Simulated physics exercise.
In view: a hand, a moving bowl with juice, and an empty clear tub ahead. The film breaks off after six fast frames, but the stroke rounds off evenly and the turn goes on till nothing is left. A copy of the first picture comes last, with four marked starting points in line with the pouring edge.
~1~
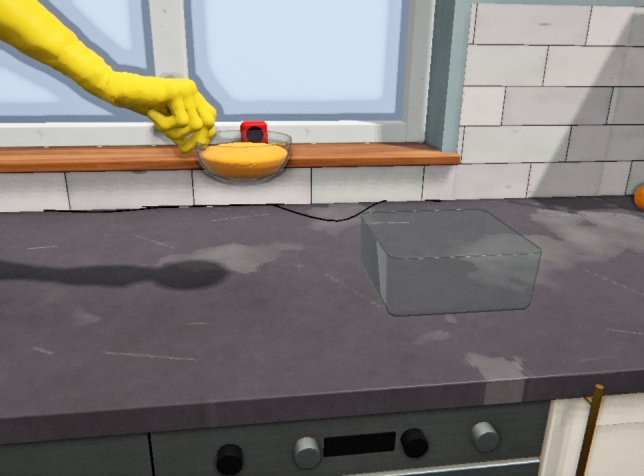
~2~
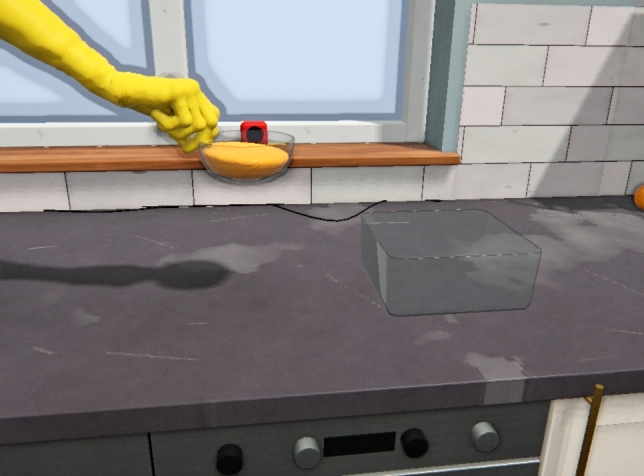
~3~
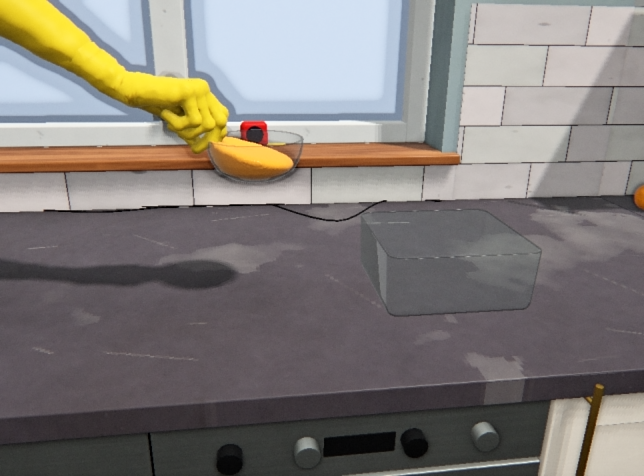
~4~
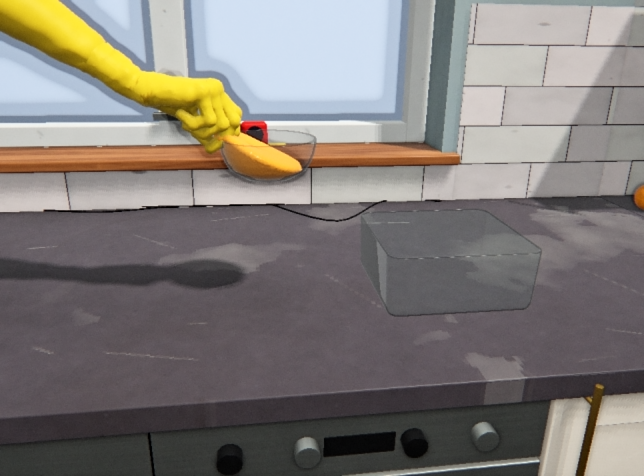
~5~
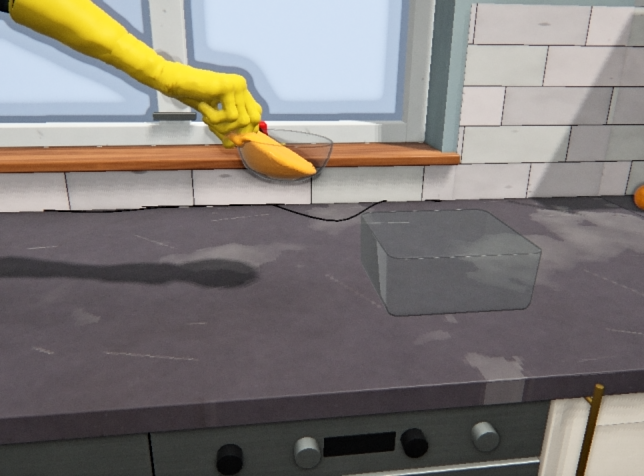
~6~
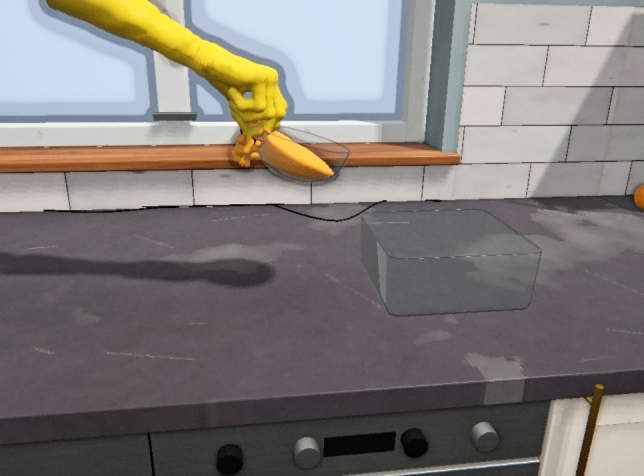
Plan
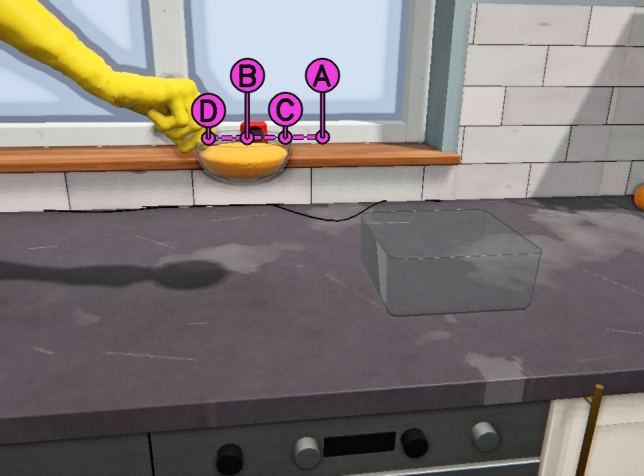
A yellow-gloved arm reaches in from the upper left, holding a clear bowl of orange juice above a dark, scuffed kitchen counter, seen by a still camera from slightly above. Behind it are a window, wooden sill, small red object and white tiles, with an empty clear tub to the right. The hand moves the bowl a short way right, the juice slants, and the bowl tilts rightward.
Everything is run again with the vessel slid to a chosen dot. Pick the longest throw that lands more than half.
Choose B.
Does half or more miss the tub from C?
No, not at all.
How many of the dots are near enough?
Three.
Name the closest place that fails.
Place D.
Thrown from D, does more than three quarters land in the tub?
No, less.
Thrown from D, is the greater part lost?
Yes.
On the marked copy, A at (322, 137); B at (247, 137); C at (285, 137); D at (208, 138).
If A is chosen, about 86 % lands in the tub, 11 % falls short and 3 % goes beside or beyond.
If B is chosen, about 62 % lands in the tub, 30 % falls short and 8 % goes beside or beyond.
If C is chosen, about 80 % lands in the tub, 15 % falls short and 5 % goes beside or beyond.
If D is chosen, about 31 % lands in the tub, 64 % falls short and 5 % goes beside or beyond.
